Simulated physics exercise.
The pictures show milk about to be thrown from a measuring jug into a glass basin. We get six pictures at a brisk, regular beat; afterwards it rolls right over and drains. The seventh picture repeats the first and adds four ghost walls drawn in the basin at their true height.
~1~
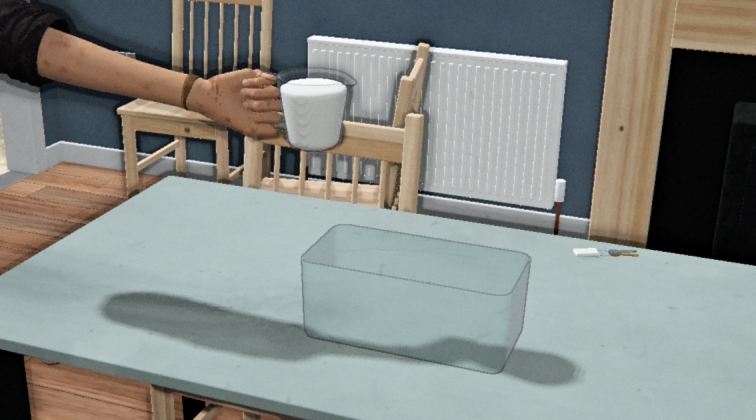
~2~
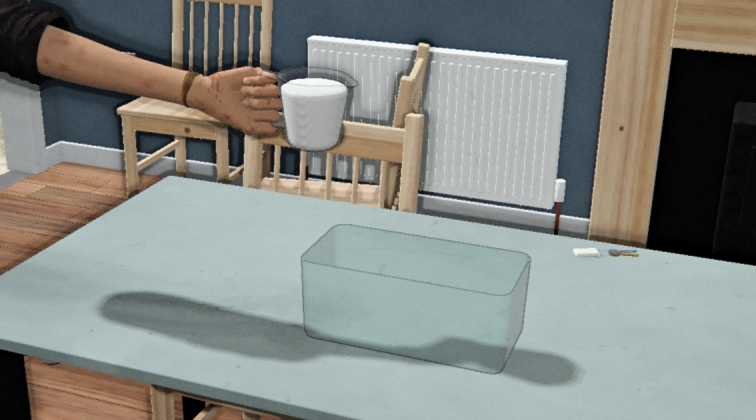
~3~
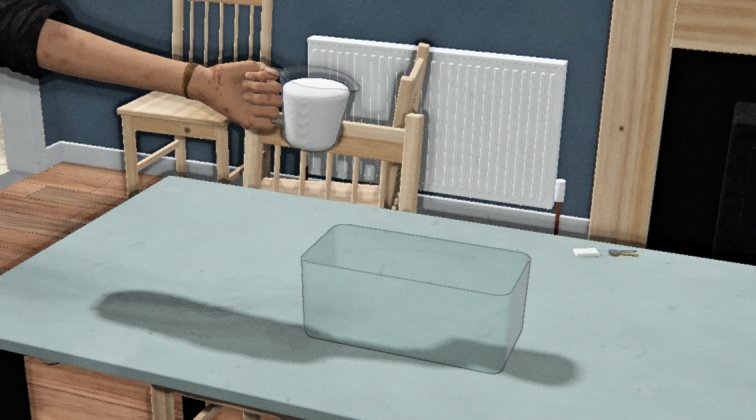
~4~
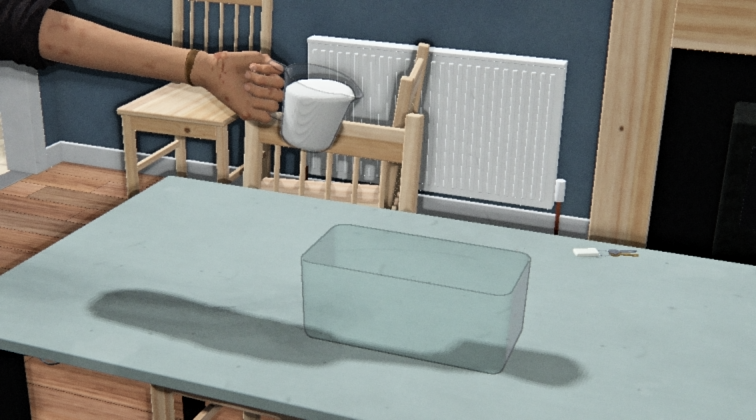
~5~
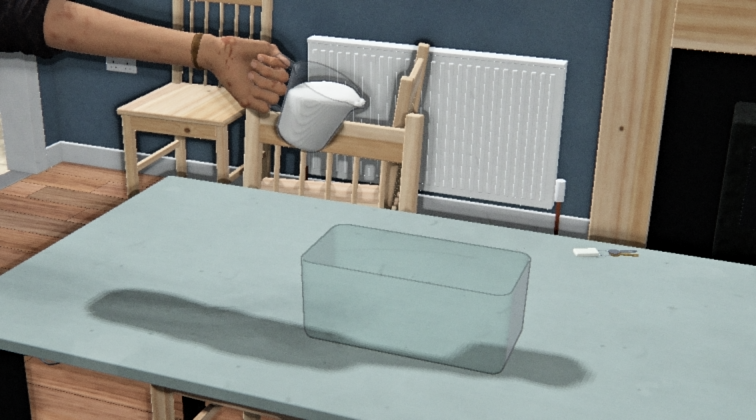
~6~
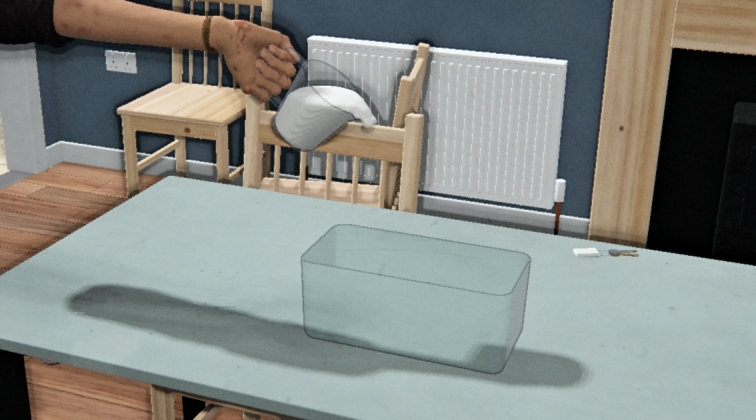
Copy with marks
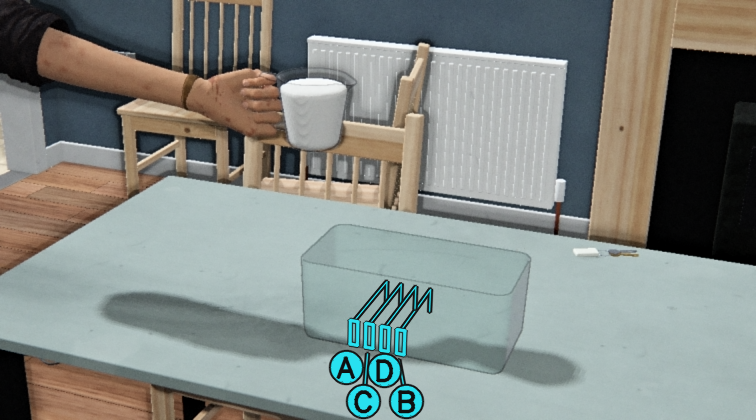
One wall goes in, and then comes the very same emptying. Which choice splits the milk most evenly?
Choose D.
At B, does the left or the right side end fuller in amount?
The left one.
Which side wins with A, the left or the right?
The right side.
On the marked copy, A at (352, 350); B at (398, 359); C at (367, 353); D at (383, 356).
With A, about 10 % ends left of the wall and 88 % right of it.
With B, about 82 % ends left of the wall and 12 % right of it; 6 % is lost outside.
With C, about 22 % ends left of the wall and 76 % right of it.
With D, about 53 % ends left of the wall and 44 % right of it.
